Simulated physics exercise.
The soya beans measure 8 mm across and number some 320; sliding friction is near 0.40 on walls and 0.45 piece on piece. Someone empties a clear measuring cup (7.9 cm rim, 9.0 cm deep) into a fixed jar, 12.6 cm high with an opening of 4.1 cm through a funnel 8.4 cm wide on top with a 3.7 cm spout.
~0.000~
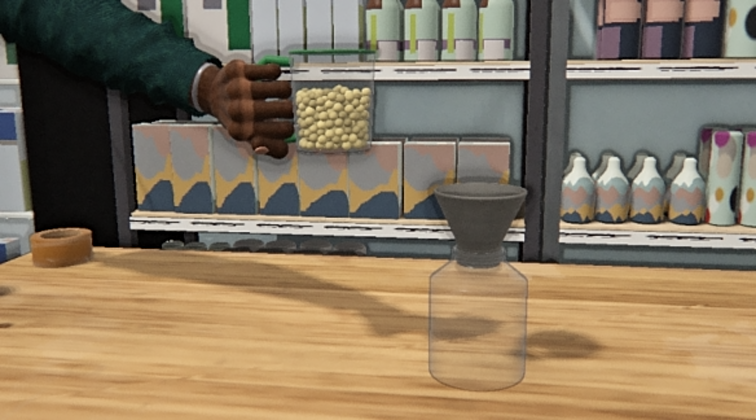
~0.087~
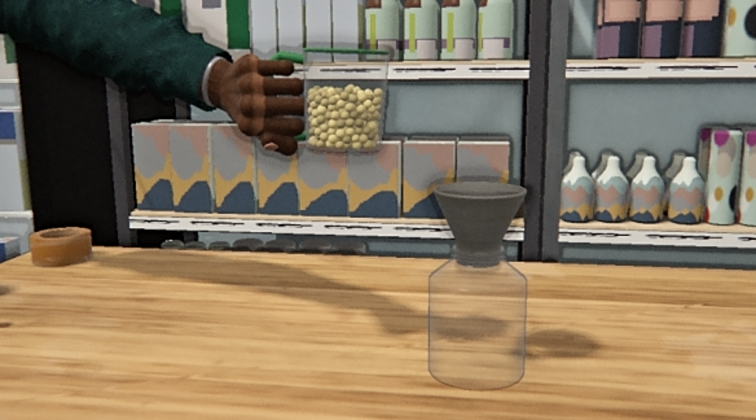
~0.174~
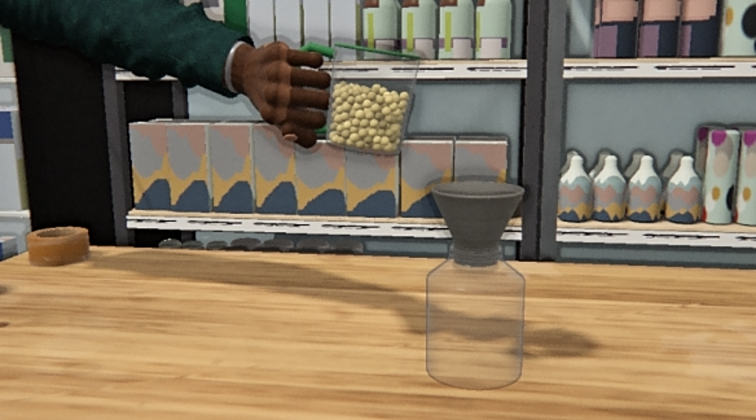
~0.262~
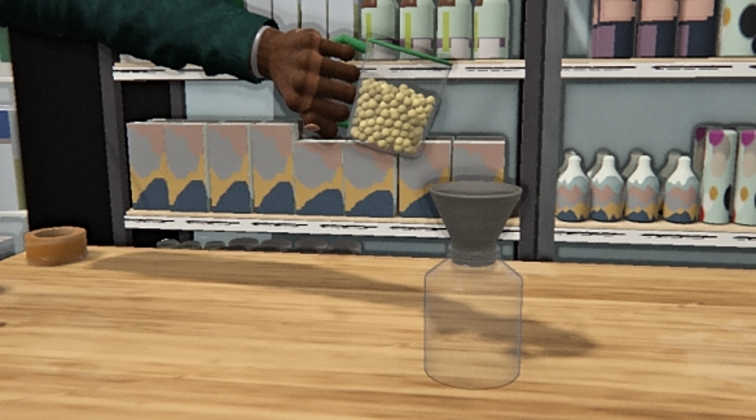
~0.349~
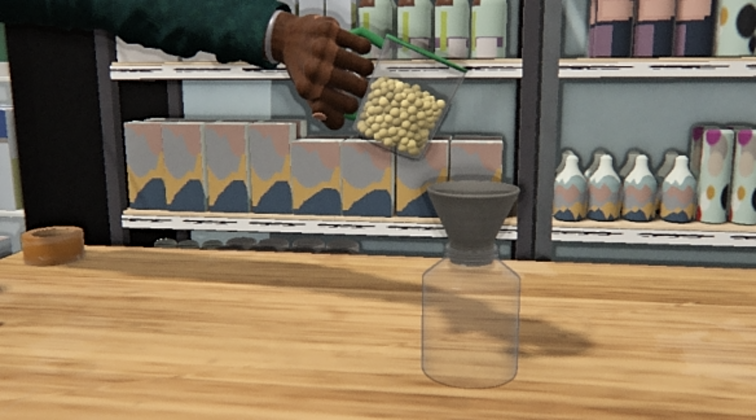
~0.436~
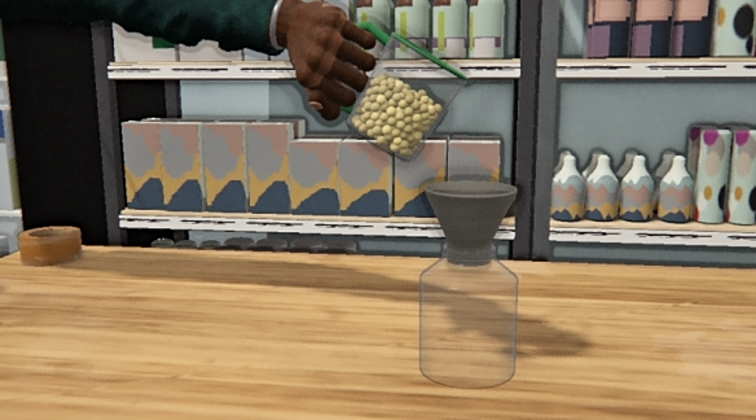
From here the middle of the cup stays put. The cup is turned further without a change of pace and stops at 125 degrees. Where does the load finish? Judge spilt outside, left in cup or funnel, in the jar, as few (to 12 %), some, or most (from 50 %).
Spilt outside: Hardly any; left in cup or funnel: Hardly any; in the jar: The bulk.
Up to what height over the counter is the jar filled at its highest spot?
About 4.5 cm.
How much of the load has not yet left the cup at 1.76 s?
Roughly 0 per cent.
After 0.97 s, tilt 76 degrees; the cup holds 100 %, the jar 0 %.
Then, at 1.32 s, tilt 106 degrees; the cup holds 90 %, the jar 0 %.
After 1.76 s, tilt 125 degrees; the cup holds 0 %, the jar 90 %.
In the end, at 2.3 s, spilt 0 %, still above 0 %, jar 100 %.
